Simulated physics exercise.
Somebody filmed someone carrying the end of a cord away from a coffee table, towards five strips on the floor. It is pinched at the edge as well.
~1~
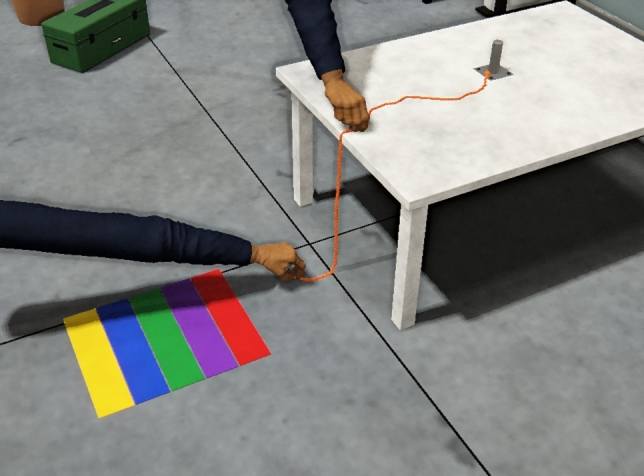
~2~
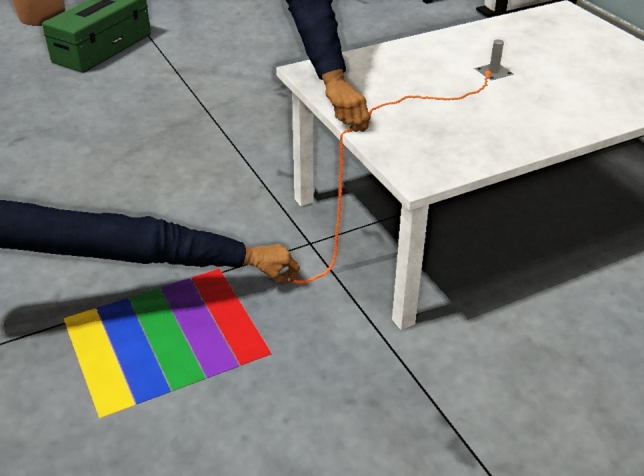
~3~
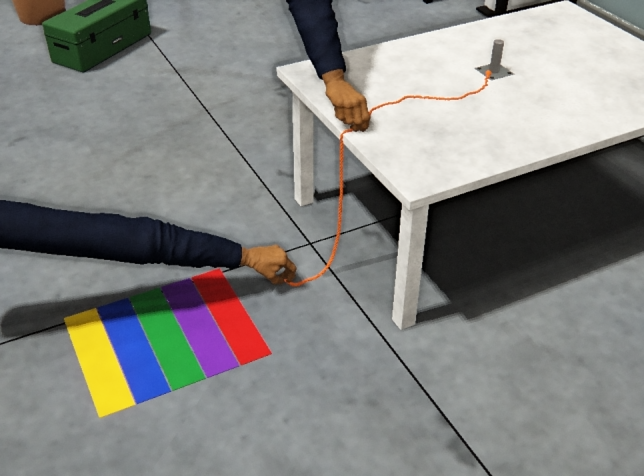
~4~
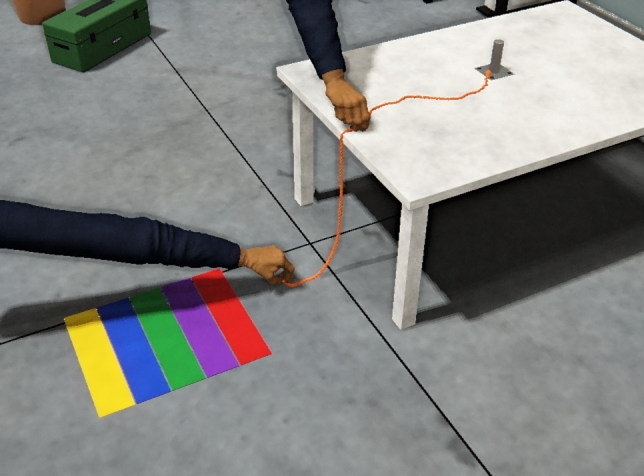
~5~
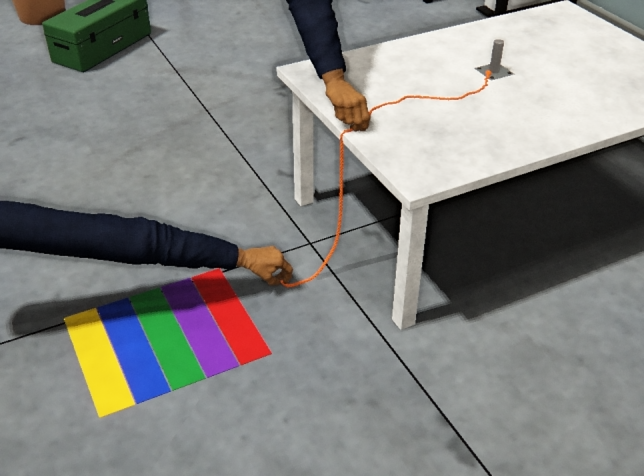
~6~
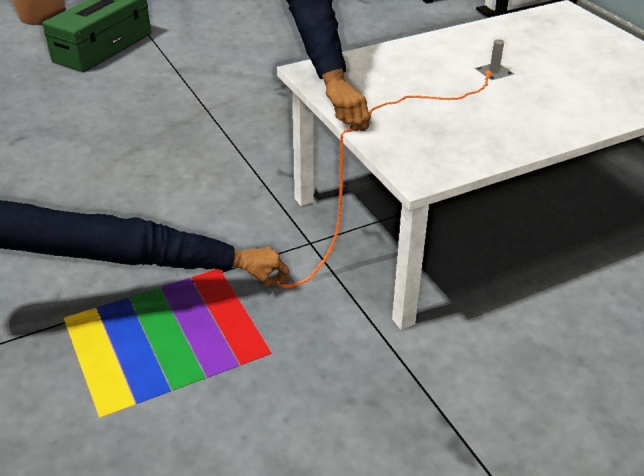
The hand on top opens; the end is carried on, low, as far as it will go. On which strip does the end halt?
The end stops over the green strip.
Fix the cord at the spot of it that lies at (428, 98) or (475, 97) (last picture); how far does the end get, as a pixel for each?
About (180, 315) and (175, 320).
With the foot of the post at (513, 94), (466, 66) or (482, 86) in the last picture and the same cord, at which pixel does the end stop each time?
In that order: (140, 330), (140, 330) and (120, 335).
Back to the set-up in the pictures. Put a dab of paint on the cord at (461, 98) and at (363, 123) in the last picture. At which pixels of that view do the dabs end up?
About (436, 91), and the other about (333, 134).
Soon after, end near (213, 304); over red.
After that, end near (179, 316); over purple.
At the stop, end near (157, 323); over green. It gets as far as the green strip.
